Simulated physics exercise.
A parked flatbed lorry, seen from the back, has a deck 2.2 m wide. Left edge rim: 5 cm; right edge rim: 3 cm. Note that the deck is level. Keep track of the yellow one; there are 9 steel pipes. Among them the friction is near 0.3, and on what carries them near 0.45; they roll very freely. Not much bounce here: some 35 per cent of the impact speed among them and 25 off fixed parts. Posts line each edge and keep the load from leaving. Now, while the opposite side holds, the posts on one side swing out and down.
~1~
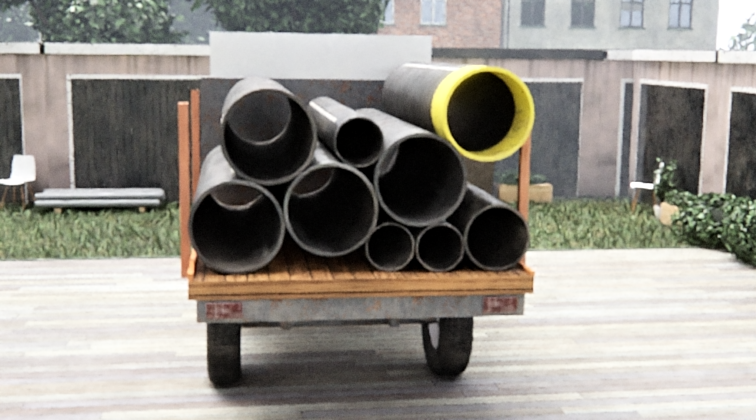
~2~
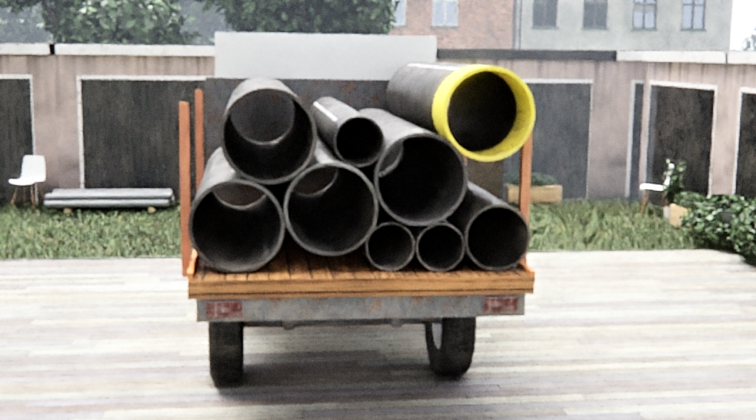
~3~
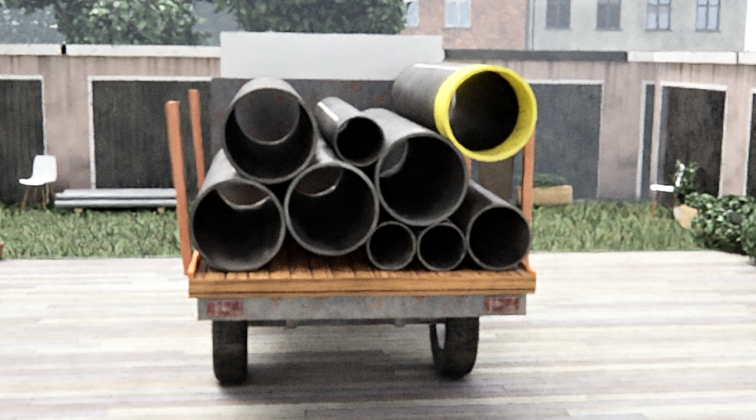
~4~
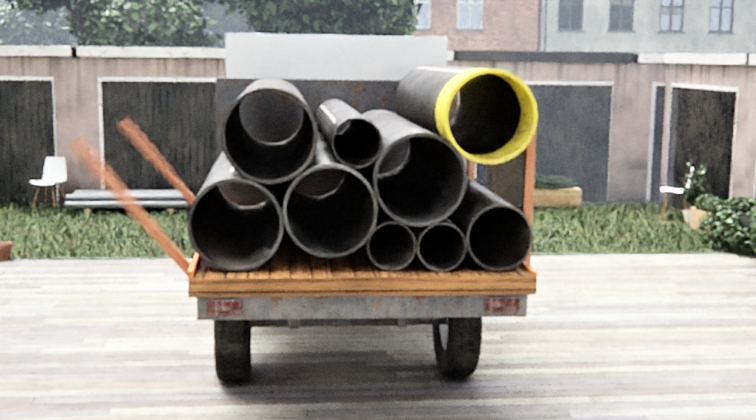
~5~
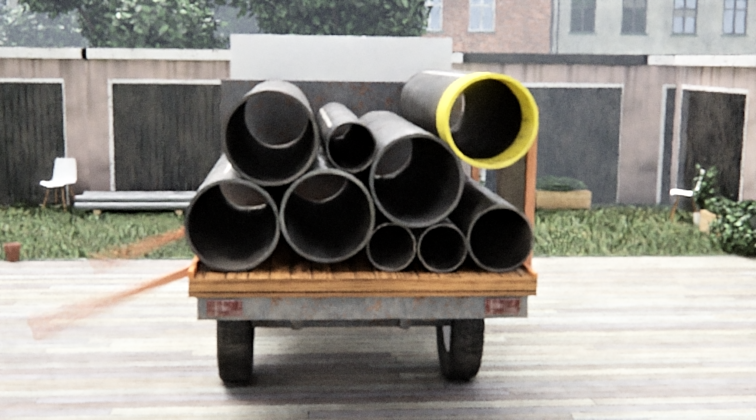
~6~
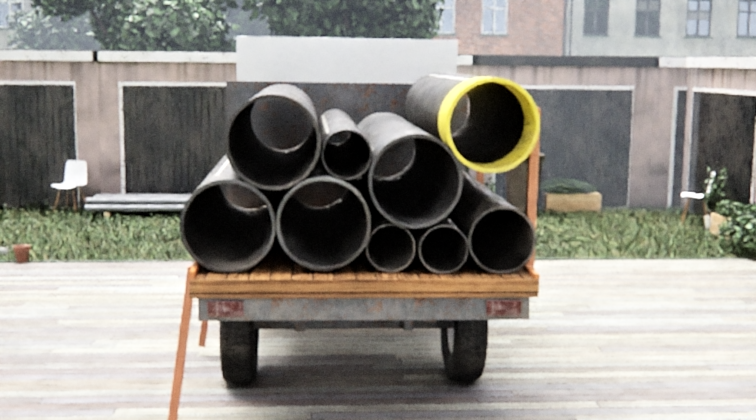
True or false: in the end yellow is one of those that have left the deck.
False.
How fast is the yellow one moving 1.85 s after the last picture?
About 0.2 m/s.
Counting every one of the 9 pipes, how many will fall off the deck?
It comes to 2.
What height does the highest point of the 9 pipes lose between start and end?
The top drops by around 40 cm.
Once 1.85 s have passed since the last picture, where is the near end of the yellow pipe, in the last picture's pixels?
Its near end sits close to (450, 178).
Then, 1.8 s past the sixth picture, yellow is up on others, 55 cm from the right edge, rolling left; 2 off so far.
Finally (4.2 s after the last picture), yellow is up on others, 65 cm from the right edge; 2 off so far.
